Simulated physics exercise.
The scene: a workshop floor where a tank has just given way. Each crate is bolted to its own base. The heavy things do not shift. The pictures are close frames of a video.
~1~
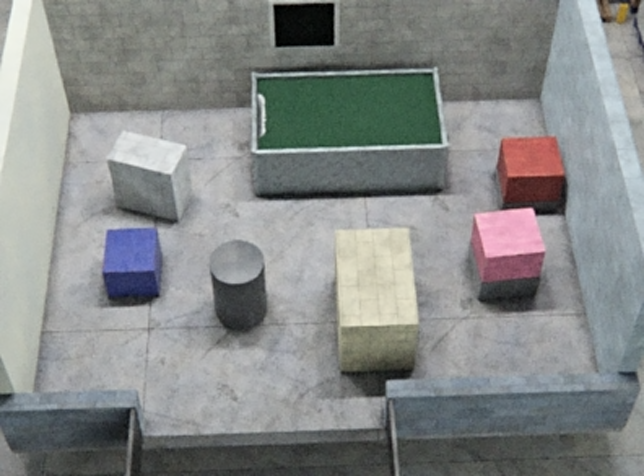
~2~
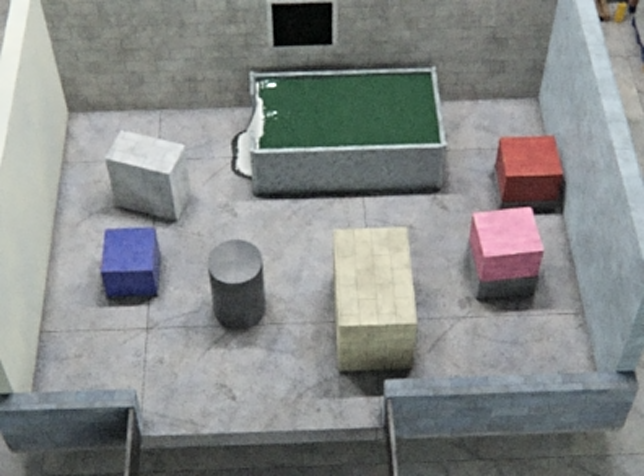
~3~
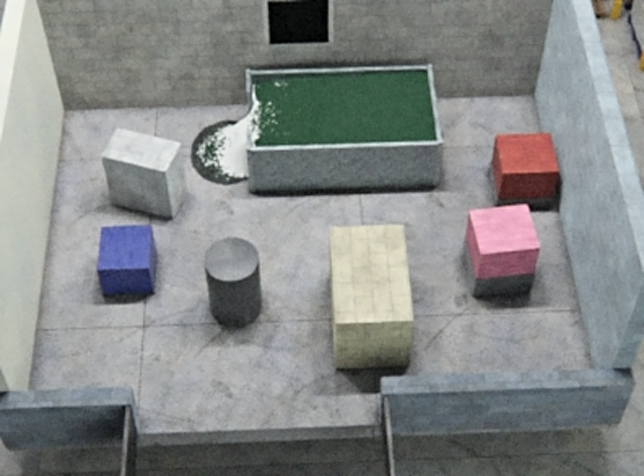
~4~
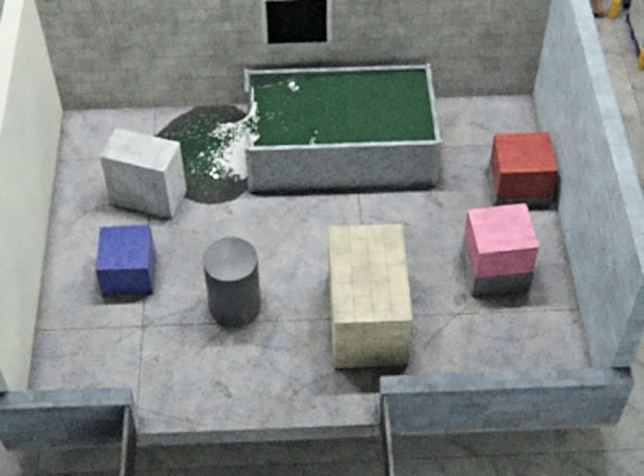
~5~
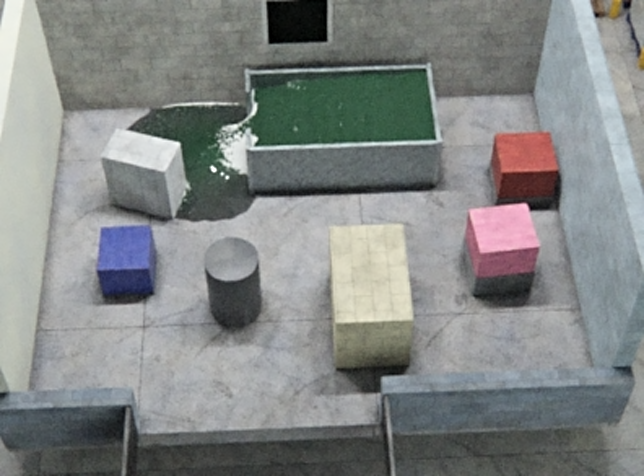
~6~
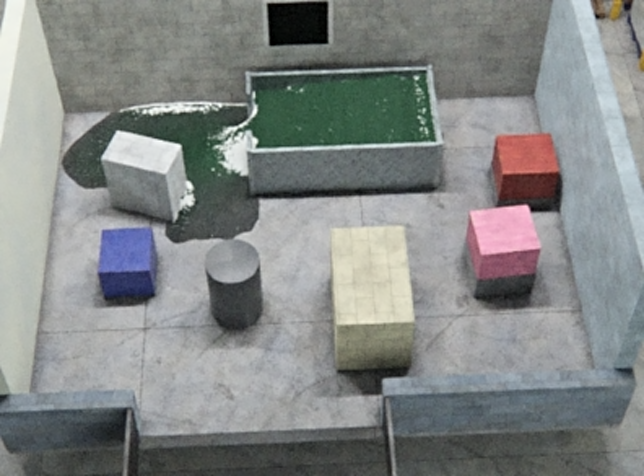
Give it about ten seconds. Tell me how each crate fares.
In the end: The pink crate stays dry; the red crate stays dry; the blue crate gets wet.
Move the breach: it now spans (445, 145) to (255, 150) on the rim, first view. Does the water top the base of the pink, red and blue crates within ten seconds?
Pink crate is wetted; red crate gets wet; blue crate is wetted.
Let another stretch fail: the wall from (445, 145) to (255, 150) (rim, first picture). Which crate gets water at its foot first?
It is the pink-painted one.
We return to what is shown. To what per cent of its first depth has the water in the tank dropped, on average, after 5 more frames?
I make it 74 per cent.
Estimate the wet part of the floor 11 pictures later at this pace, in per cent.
Roughly 30 per cent.
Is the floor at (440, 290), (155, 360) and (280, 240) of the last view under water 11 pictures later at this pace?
In that order: Free of water, covered, not flooded.
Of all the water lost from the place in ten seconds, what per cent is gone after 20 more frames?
About 10 per cent.
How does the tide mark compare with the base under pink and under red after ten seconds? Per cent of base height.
Near 10 and 50 in a hundred.
A moment on, water covers 20 % of the floor; the pink crate not reached, the red crate not reached, the blue crate water round its plinth.
Next, water covers 30 % of the floor; the pink crate not reached, the red crate not reached, the blue crate water round its plinth.
Then, water covers 40 % of the floor; the pink crate not reached, the red crate not reached, the blue crate water round its plinth.
Later, water covers 65 % of the floor; the pink crate water round its plinth, the red crate not reached, the blue crate water round its plinth.
In the end, water covers 95 % of the floor; the pink crate stayed above the water, the red crate stayed above the water, the blue crate was topped.
